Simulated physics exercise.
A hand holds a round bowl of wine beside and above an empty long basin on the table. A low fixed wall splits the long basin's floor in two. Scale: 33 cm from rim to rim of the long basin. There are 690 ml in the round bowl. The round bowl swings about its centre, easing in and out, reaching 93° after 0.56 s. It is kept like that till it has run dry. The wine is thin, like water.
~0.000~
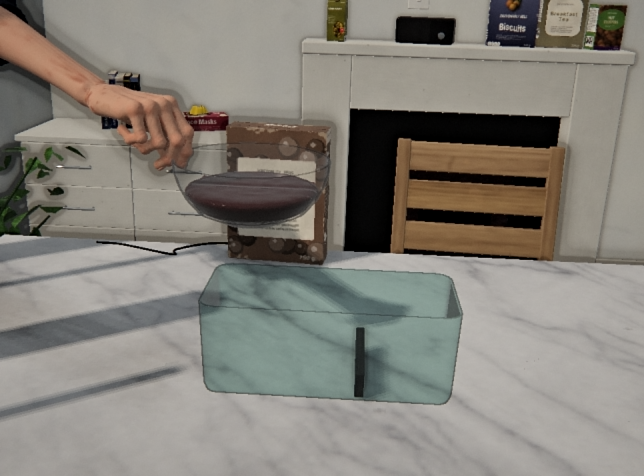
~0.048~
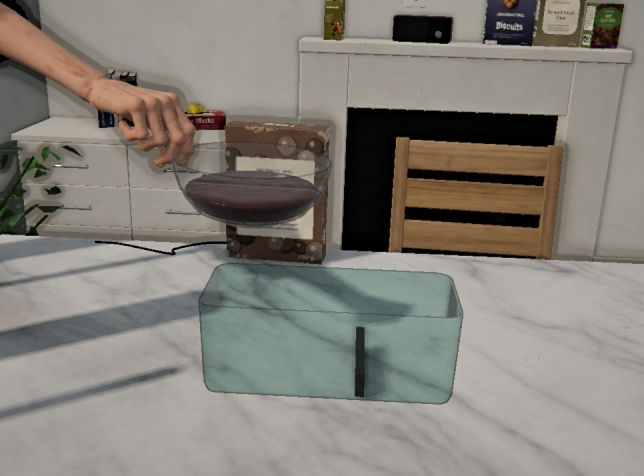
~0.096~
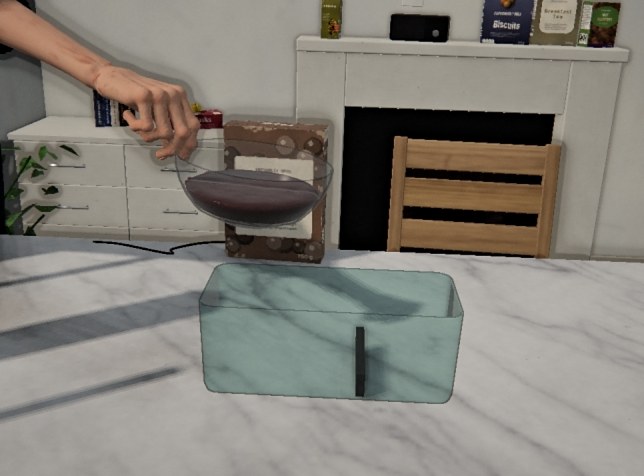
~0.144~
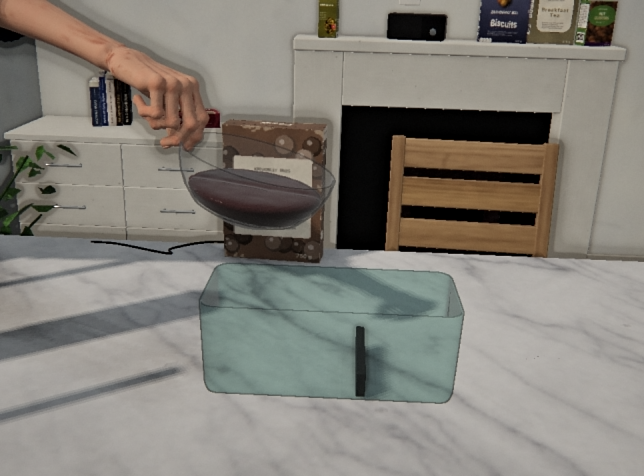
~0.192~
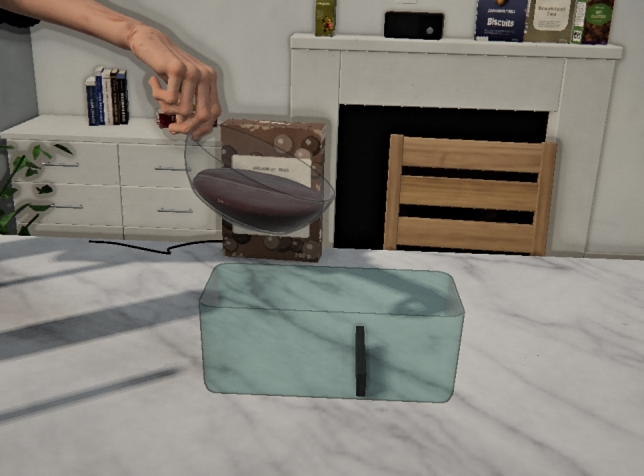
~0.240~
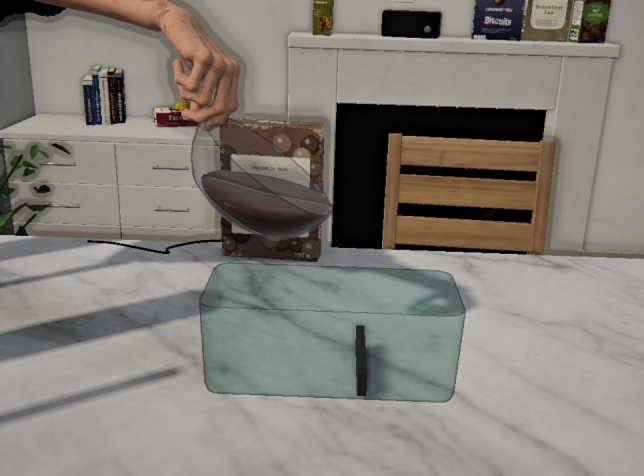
On a marble table in a room with a fireplace, a hand held a clear round bowl of dark wine above an empty bluish basin and gradually tilted it down to the right.
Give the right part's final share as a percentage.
The far part has some 35 per cent.
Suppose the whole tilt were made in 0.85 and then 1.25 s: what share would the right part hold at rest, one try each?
First 40, then 45 per cent.
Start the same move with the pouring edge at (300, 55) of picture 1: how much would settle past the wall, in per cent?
Then about 20 per cent.
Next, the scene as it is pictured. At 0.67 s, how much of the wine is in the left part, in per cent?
Some 58 per cent.
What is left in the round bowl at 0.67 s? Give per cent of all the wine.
About 1 per cent.
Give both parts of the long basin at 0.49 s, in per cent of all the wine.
Near 32 on the left, 20 on the right.
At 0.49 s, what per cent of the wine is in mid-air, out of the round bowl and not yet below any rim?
Near 38 in a hundred.
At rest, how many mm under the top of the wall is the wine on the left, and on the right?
Some 20 mm on the left and 20 mm on the right.
Then, 0.49 s in, the tilt is 89° and 11 per cent is still to pour, 32 is left of the wall and 19 right of it.
Then, 0.67 s in, the tilt is 93° and 1 per cent is still to pour, 57 is left of the wall and 34 right of it.
Then, 0.86 s in, the tilt is 93° and 0 per cent is still to pour, 59 is left of the wall and 35 right of it.
Then, 1.06 s in, the tilt is 93° and 0 per cent is still to pour, 60 is left of the wall and 35 right of it.
Finally, 61 per cent lies left of the wall, 35 right of it and 4 outside.
